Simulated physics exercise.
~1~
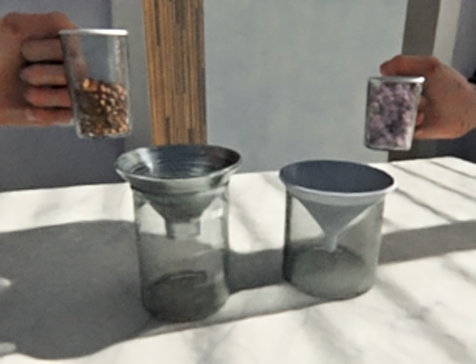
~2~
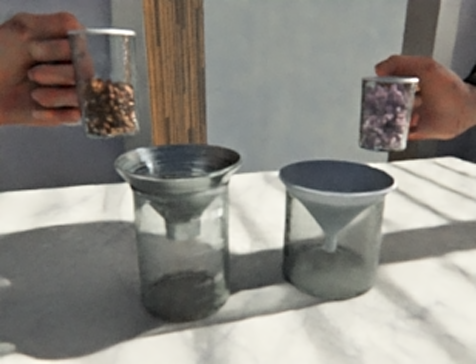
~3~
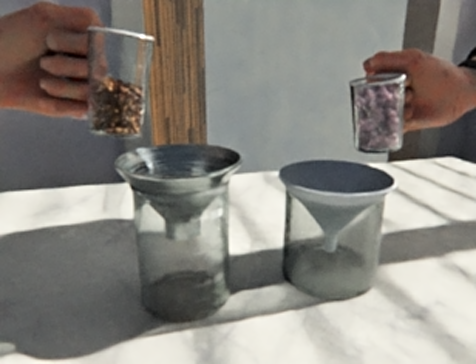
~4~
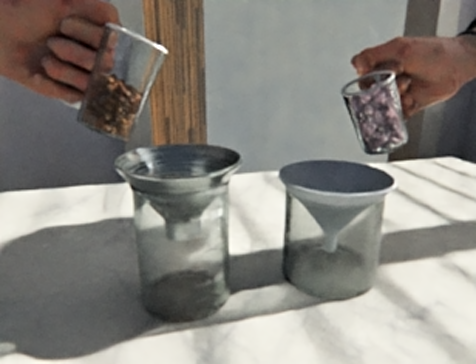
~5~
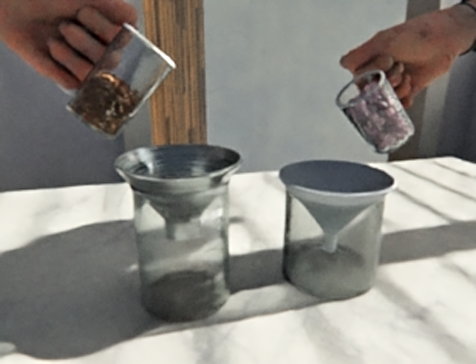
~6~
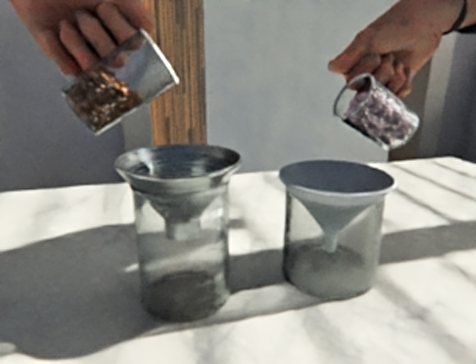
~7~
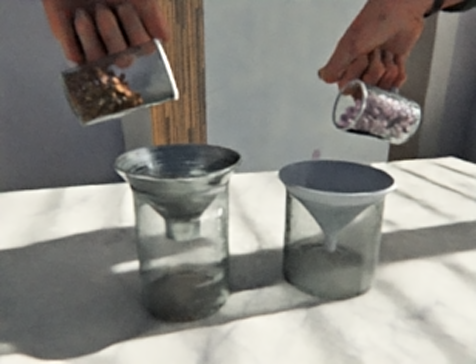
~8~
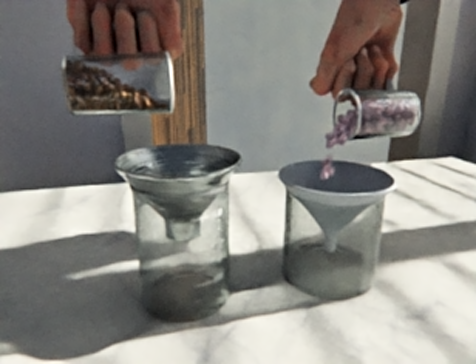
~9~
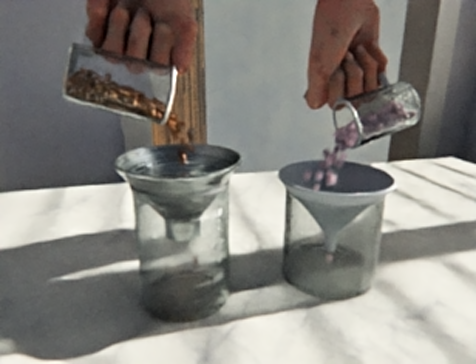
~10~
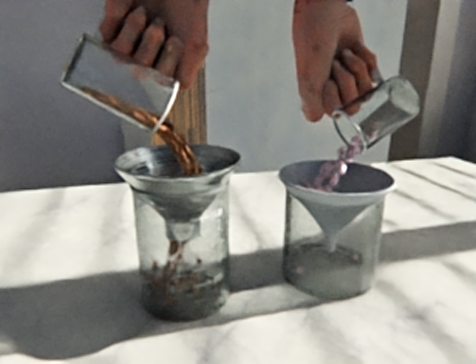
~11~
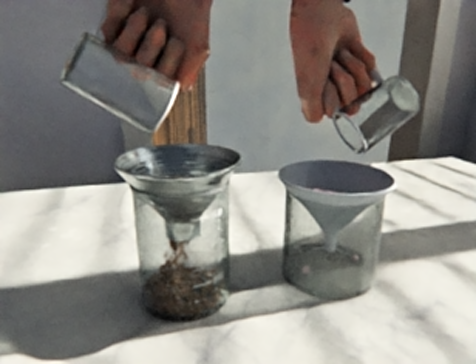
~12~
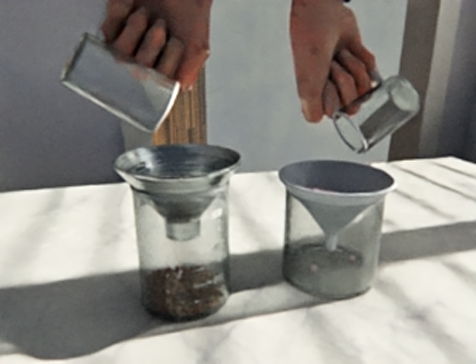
In this clip, two hands tip small clear cups over funnels set in glass jars, the right cup spilling purplish pieces first, then the left pouring brown ones. Both cups empty; the brown pieces settle in the left jar, while nearly all the purplish ones stay stuck in the right funnel.
